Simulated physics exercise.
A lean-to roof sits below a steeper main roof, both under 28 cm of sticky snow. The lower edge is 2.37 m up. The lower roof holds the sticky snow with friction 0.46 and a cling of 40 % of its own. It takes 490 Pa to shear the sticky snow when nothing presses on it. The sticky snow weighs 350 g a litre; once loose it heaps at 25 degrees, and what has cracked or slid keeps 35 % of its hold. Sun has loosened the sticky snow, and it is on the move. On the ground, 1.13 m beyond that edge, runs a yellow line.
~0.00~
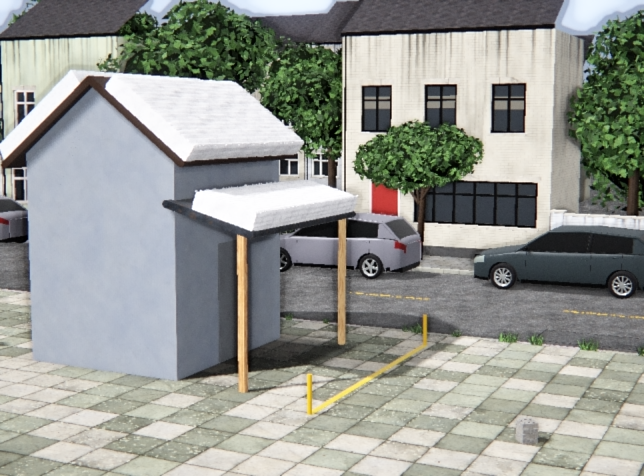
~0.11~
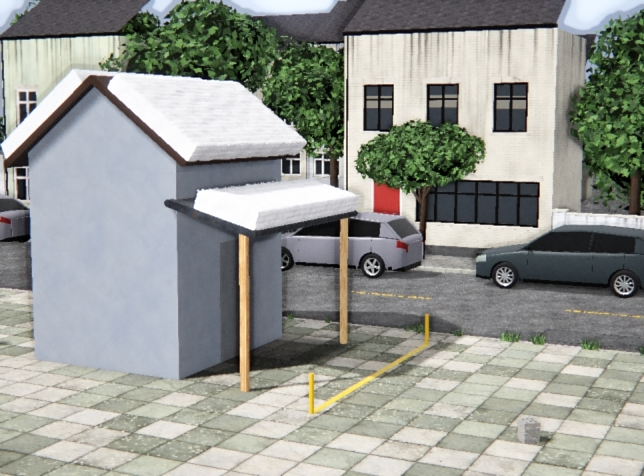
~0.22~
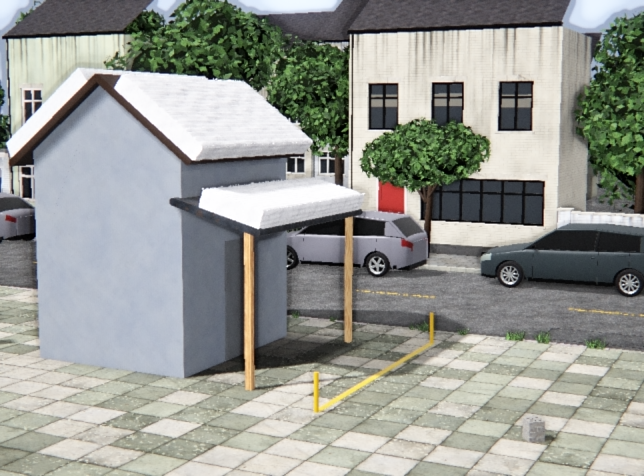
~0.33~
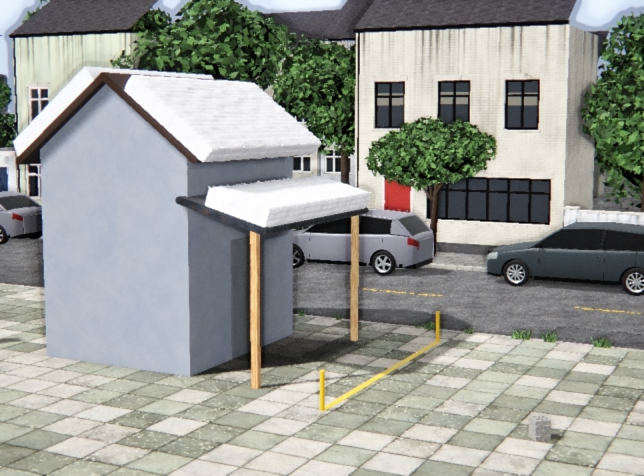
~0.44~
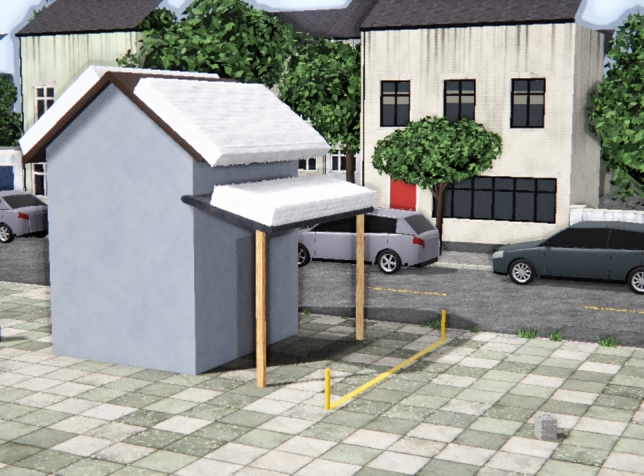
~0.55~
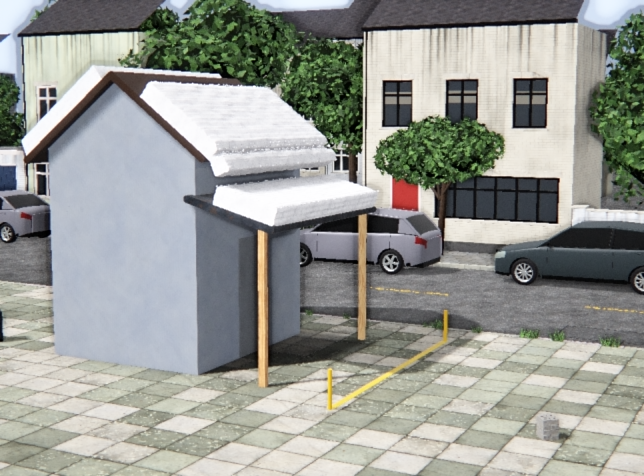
In the video, a grey shed with a snow-covered roof and lean-to stands near a yellow line as the view shifts slightly. Snow on the main roof's right slope slides gradually down past its edge above the lean-to, then cracks.
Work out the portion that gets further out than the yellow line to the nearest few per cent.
Expect roughly 18 %.
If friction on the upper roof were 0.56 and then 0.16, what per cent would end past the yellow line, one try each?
In that order: 7 %, 40 %.
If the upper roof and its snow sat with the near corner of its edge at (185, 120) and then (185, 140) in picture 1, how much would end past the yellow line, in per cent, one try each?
In turn about 45 %, 40 %.
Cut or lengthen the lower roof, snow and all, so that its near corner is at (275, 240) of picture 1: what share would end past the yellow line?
In that case some 10 per cent.
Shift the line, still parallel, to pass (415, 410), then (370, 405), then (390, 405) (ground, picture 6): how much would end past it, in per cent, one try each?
In that order: 1 %, 10 %, 4 %.
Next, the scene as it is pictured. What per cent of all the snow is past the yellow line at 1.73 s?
Some 0 per cent.
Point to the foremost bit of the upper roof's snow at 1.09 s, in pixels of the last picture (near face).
Near (262, 195).
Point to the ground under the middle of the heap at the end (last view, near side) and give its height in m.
Around (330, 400); it stands about 0.3 m.
After 1.09 s, none is below the lower edge and 0 % is past the line.
After 1.73 s, 16 % is below the lower edge and 0 % is past the line.
After 2.36 s, 51 % is below the lower edge and 13 % is past the line.
After 3.00 s, 52 % is below the lower edge and 18 % is past the line.
After 3.20 s, at the end, 52 % is below the lower edge and 18 % is past the line.
